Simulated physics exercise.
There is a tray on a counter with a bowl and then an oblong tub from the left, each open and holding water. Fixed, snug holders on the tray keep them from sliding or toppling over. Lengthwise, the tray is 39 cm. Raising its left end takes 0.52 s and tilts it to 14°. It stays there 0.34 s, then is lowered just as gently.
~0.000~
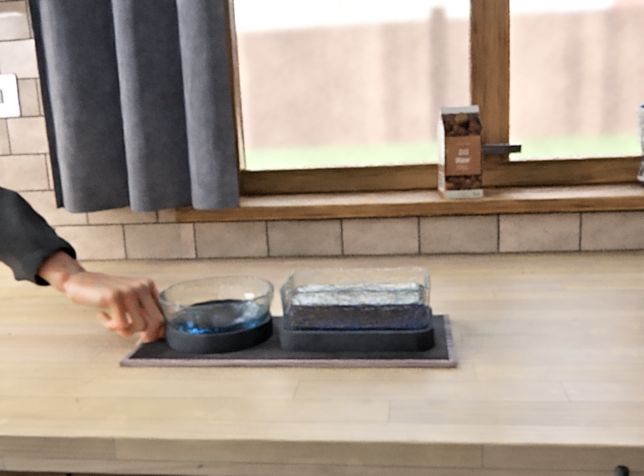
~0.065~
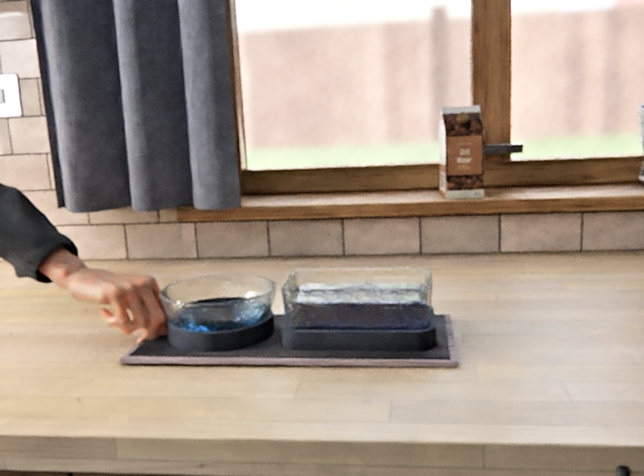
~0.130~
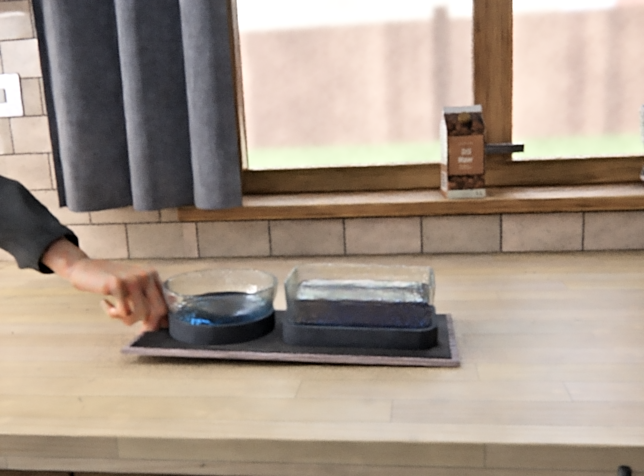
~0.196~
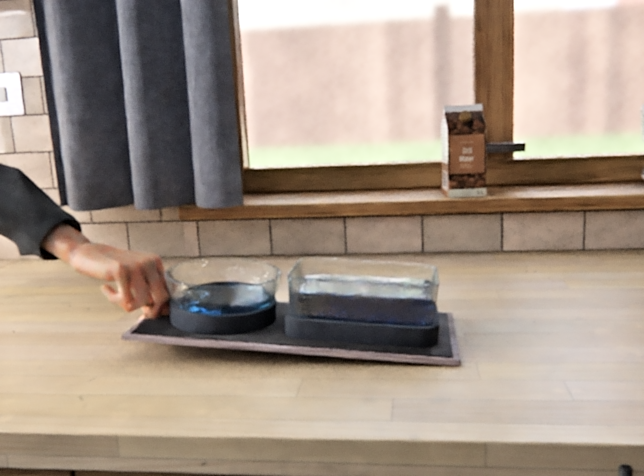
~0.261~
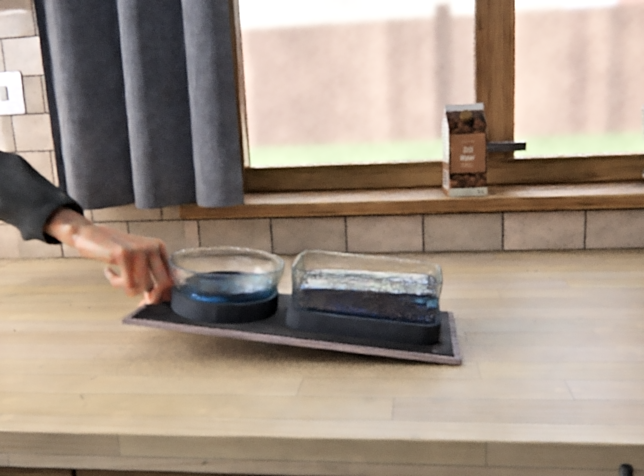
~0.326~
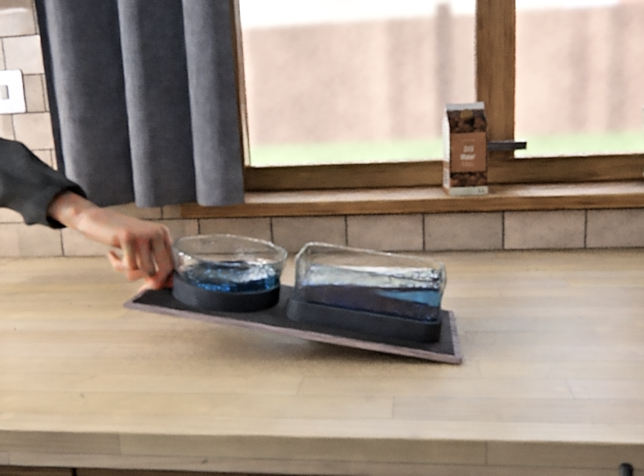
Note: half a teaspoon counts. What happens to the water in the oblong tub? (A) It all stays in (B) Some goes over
The answer is B.
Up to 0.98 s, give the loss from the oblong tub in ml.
The figure is roughly 35 ml.
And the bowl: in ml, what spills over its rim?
The volume comes to about 0 ml.
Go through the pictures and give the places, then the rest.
In the first picture, it slopes 0°; bowl, level (174, 311) left, (267, 311) right, rim (272, 291); oblong tub, level (290, 294) left, (426, 292) right, rim (428, 280); the water in the oblong tub stands 17 mm below the rim.
In the second picture, it slopes 1°; oblong tub, level (292, 292) left, (427, 293) right.
In the third picture, it slopes 2°; oblong tub, level (294, 288) left, (430, 292) right.
In the fourth picture, it slopes 4°; oblong tub, level (297, 282) left, (434, 288) right.
In the fifth picture, it slopes 7°; oblong tub, level (300, 277) left, (437, 284) right.
In the sixth picture, it slopes 10°; bowl, level (190, 269) left, (280, 272) right; oblong tub, level (303, 273) left, (441, 278) right.
Then, 0.65 s in, the slope is 14°; losses from the left are 0, 32 ml.
Then, 0.98 s in, the slope is 12°; losses from the left are 0, 36 ml.
Then, 1.30 s in, the slope is 1°; losses from the left are 0, 36 ml.
Then, 1.63 s in, the slope is 0°; losses from the left are 0, 36 ml.
Finally, losses from the left are 0, 36 ml.
